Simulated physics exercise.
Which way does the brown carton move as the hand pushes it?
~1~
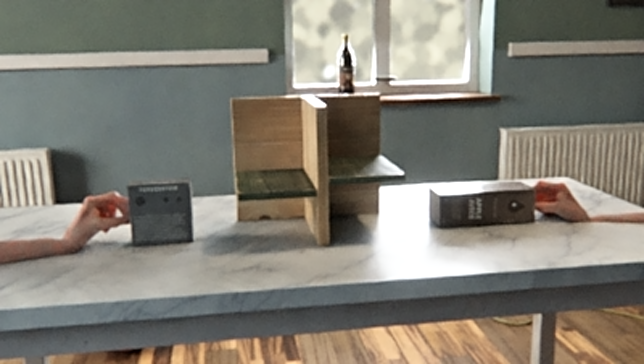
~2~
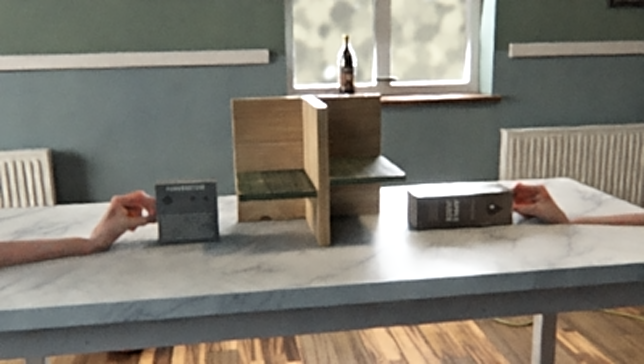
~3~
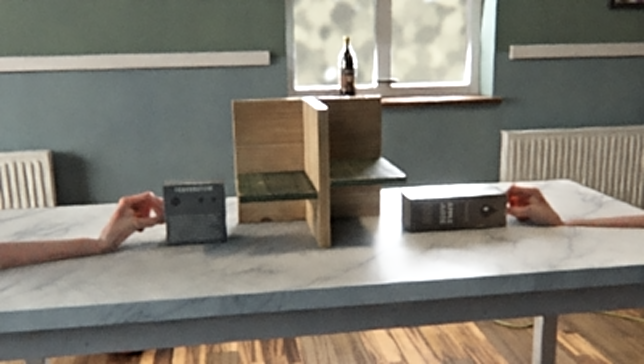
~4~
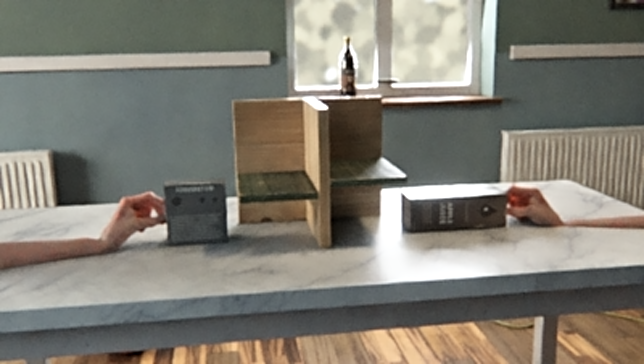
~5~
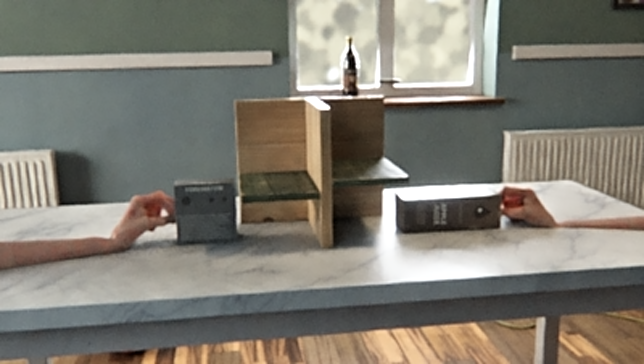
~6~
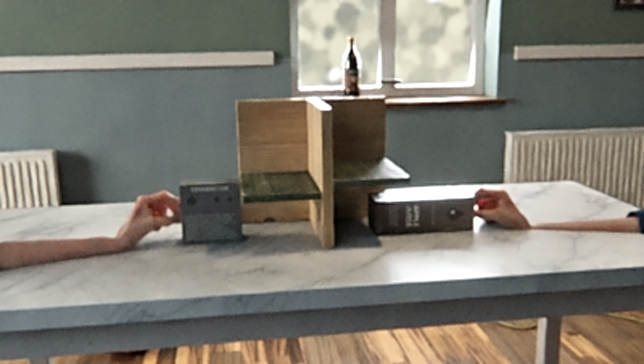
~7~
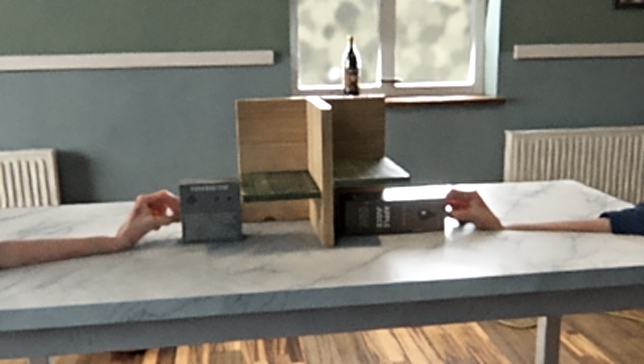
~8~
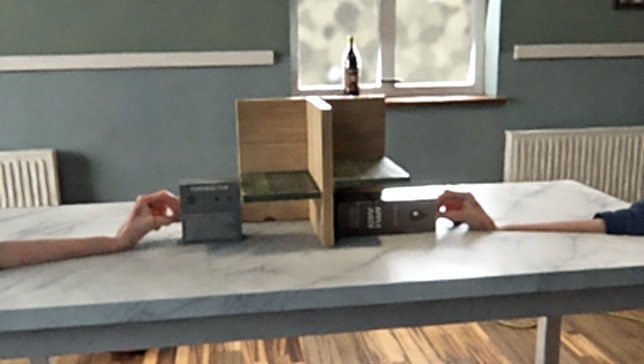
The brown carton moves to the left, toward the middle of the rack and in under the shelf.
